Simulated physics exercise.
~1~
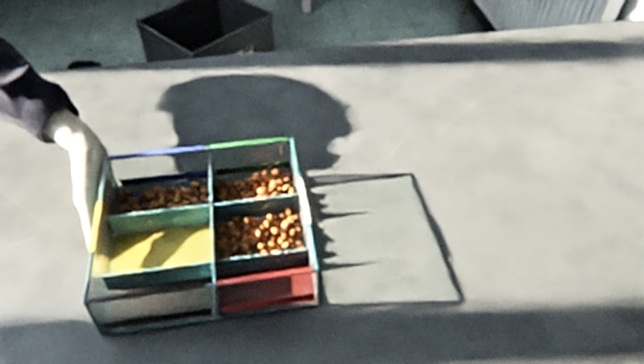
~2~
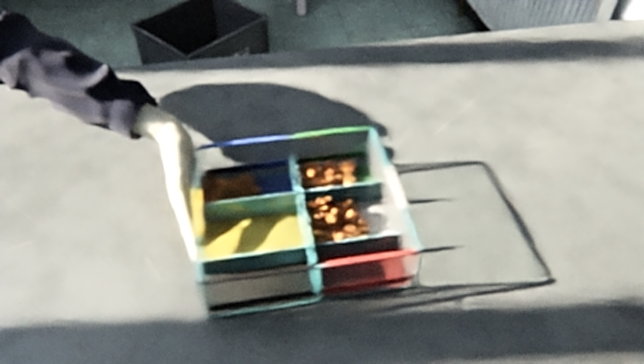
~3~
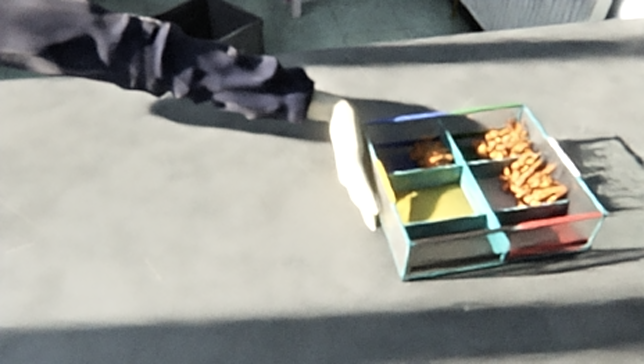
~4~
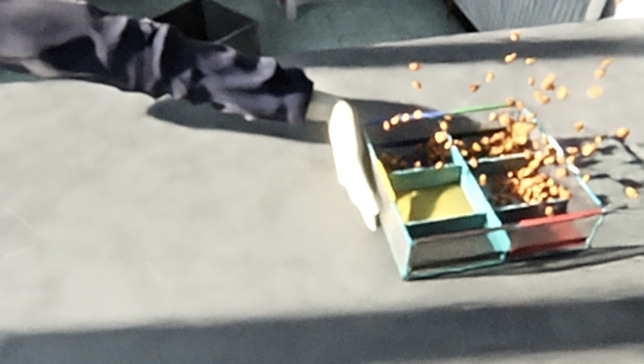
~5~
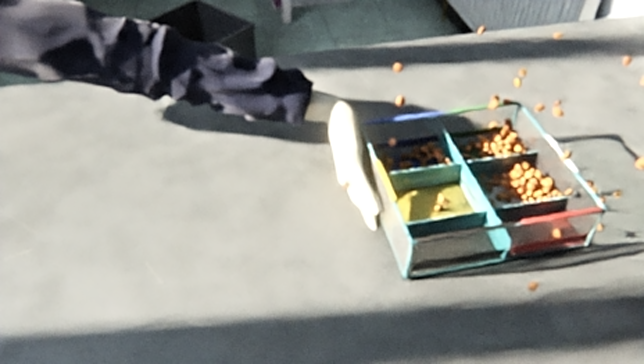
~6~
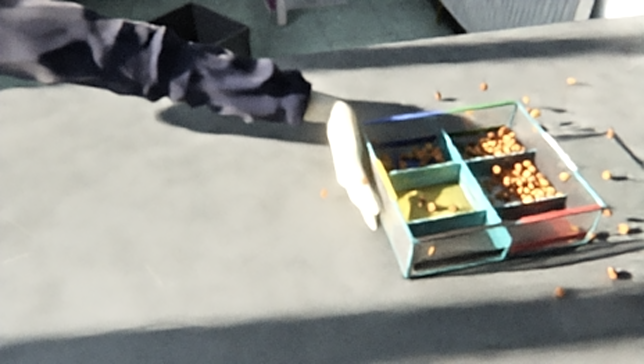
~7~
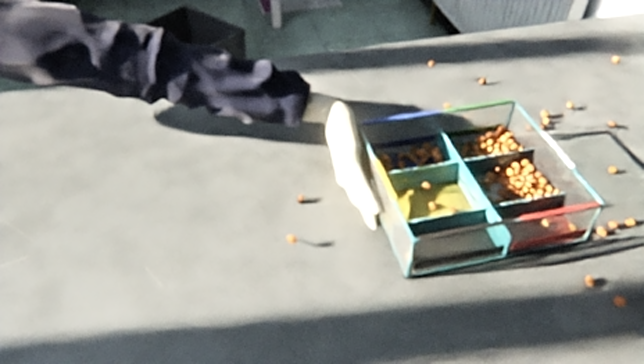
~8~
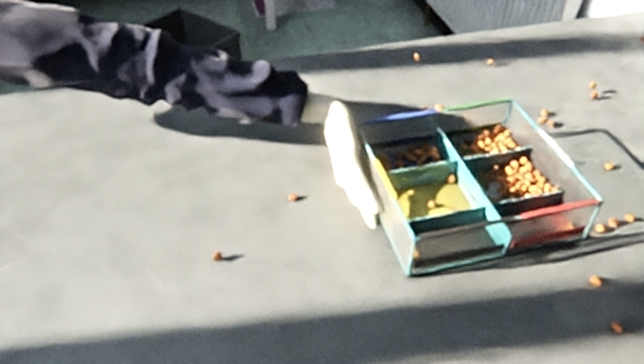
On a sunlit grey surface with a dark open box behind it, a hand in a dark, patterned sleeve holds the left side of a divided tray with coloured edges, several compartments holding small brown bits of kibble. The hand pushes the tray quickly to the right, and the kibble shifts inside. The tray then stops abruptly, and many bits fly up and over its far and right sides. They scatter and drop around it, a few landing in the yellow compartment and a couple rolling left across the surface. At the end, the hand stays against the still tray, most kibble remaining inside.
